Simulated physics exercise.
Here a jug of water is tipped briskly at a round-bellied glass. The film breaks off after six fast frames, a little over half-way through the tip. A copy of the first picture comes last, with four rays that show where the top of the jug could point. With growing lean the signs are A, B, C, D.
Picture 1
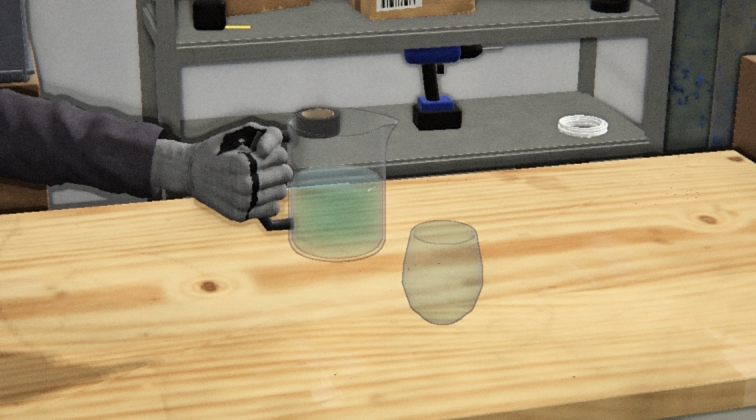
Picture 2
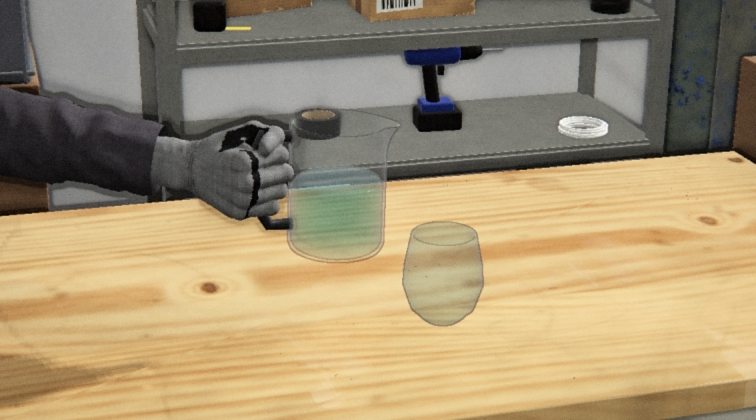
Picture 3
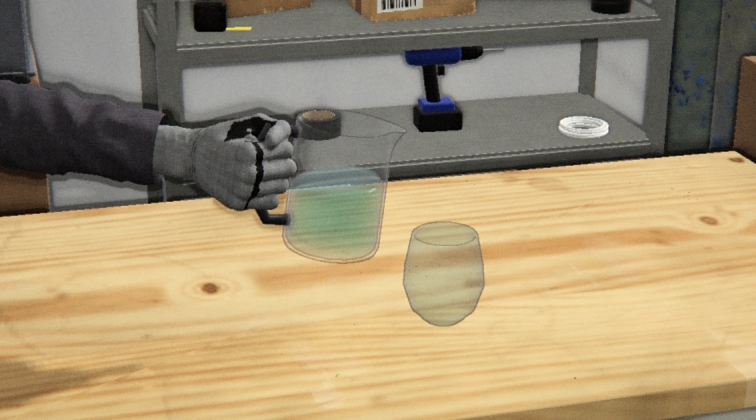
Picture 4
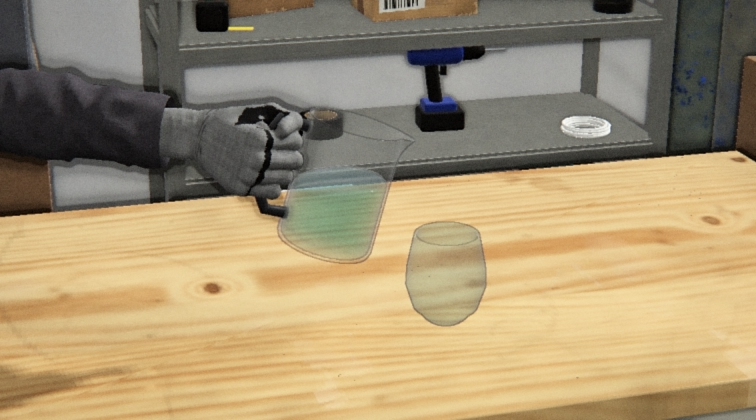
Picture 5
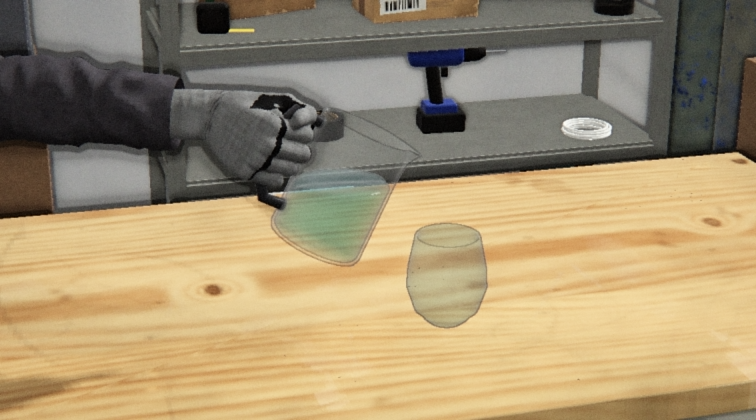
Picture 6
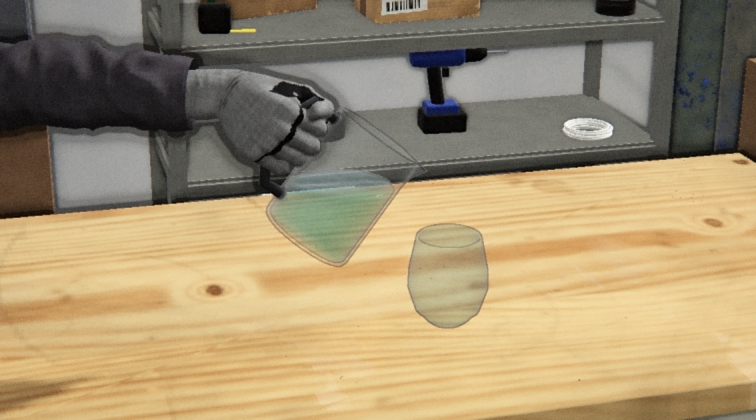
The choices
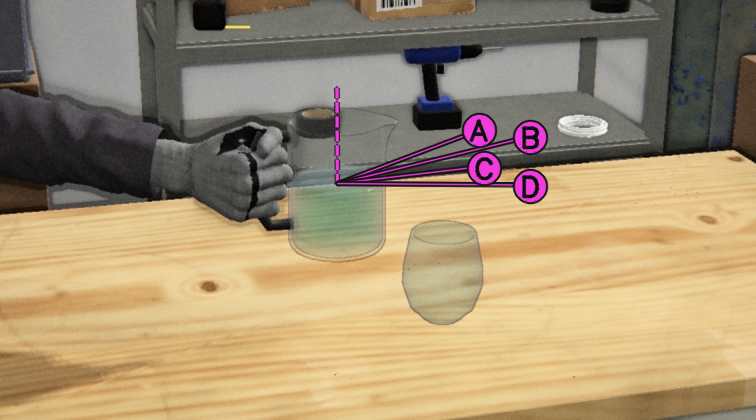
A pale wooden workbench stands before grey metal shelves, seen from slightly above by a nearly still camera. A grey-gloved hand in a dark sleeve holds a clear jug of green-tinted water at left, beside an empty round-bellied glass, with a blue drill and white ring behind. The jug begins upright, then the hand rises slightly and tilts it rightward toward the glass, the water staying inside.
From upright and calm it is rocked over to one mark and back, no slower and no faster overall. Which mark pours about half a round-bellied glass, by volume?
A.
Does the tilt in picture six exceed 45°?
No.
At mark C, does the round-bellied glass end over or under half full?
Over.
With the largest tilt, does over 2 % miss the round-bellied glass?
Yes.
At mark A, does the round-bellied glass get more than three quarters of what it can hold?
No.
In magenta, A at (462, 136); B at (513, 140); C at (467, 168); D at (513, 184).
With A, the round-bellied glass ends with about 48 % of what it can hold.
With B, the round-bellied glass ends with about 65 % of what it can hold; 3 % of the water is spilt.
With C, the round-bellied glass ends with about 73 % of what it can hold; 11 % of the water is spilt.
With D, the round-bellied glass ends with about 63 % of what it can hold; 32 % of the water is spilt.
